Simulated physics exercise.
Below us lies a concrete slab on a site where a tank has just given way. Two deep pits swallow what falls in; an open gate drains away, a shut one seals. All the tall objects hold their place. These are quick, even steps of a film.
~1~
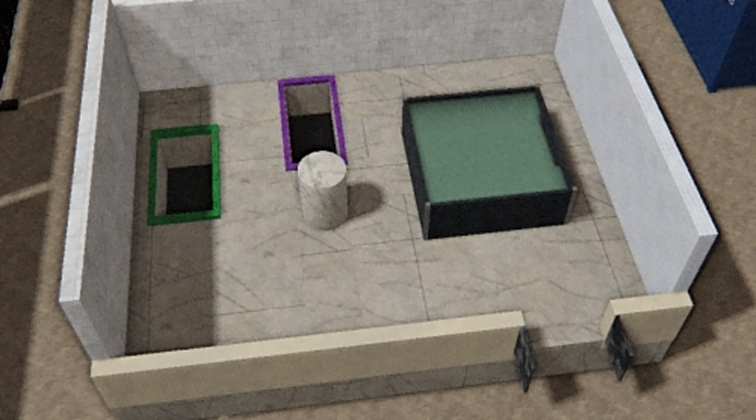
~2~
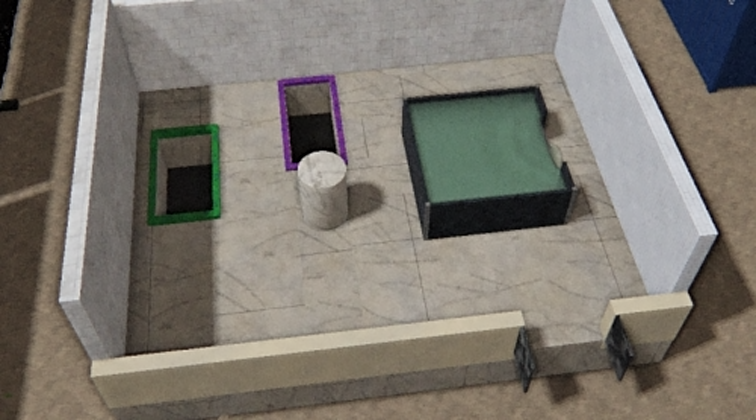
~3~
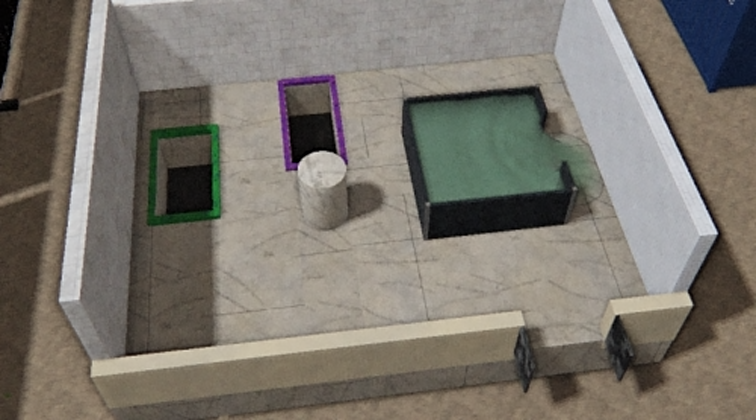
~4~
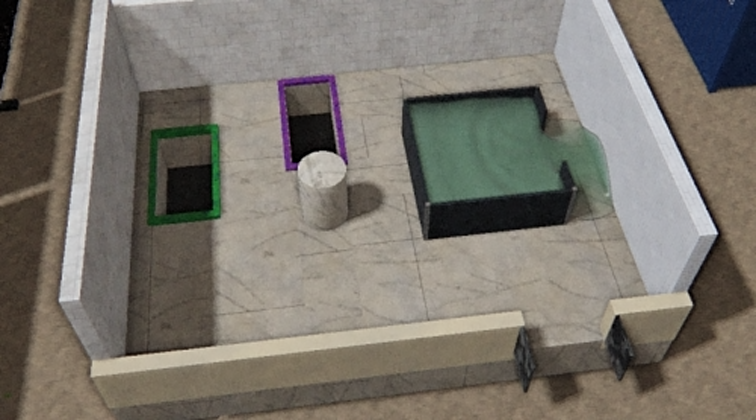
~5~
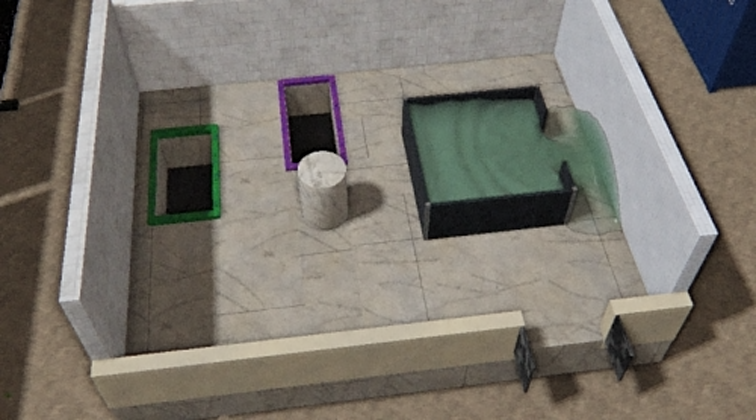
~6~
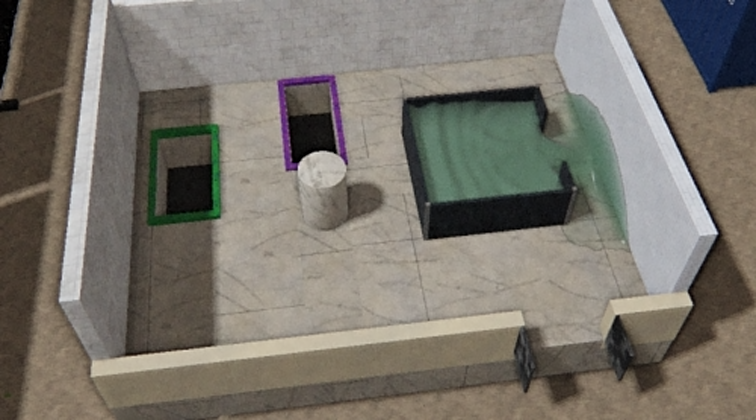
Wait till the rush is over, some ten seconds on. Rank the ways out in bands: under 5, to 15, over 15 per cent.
In the end: The gate takes more than 15 %; the green pit takes less than 5 %; the purple pit takes more than 15 %.
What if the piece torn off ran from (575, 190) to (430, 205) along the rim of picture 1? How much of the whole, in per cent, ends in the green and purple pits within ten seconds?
In per cent: Green 2, purple 2.
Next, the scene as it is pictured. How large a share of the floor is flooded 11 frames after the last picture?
Close to 30 %.
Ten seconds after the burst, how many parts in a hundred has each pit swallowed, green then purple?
About 0 and 22 per cent.
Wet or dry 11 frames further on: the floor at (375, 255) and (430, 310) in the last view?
In that order: Not flooded, dry.
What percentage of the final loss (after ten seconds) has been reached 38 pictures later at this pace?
Close to 65 %.
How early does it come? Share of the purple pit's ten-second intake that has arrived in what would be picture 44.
Near 60 in a hundred.
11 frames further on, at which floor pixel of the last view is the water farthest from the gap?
Around (362, 72).
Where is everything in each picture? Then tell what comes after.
The first frame shows still water in the open tank at (485, 146).
In the second frame, water pours out at (547, 160) and has run to a hidden place.
In the third frame, the front is at (586, 148), out from the gap at (547, 161).
In the fourth frame, water pours out at (547, 162) and has run to (581, 126).
In the fifth frame, water pours out at (547, 161) and has run to (575, 109).
In the sixth frame, water pours out at (547, 161) and has run to (568, 93).
A moment on, water covers 20 % of the floor; the gate 0 %, the green pit 0 %, the purple pit 0 %.
Next, water covers 30 % of the floor; the gate 2 %, the green pit 0 %, the purple pit 0 %.
Then, water covers 40 % of the floor; the gate 7 %, the green pit 0 %, the purple pit 3 %.
Later, water covers 80 % of the floor; the gate 13 %, the green pit 0 %, the purple pit 13 %.
In the end, water covers 90 % of the floor; the gate 17 %, the green pit 0 %, the purple pit 21 %.
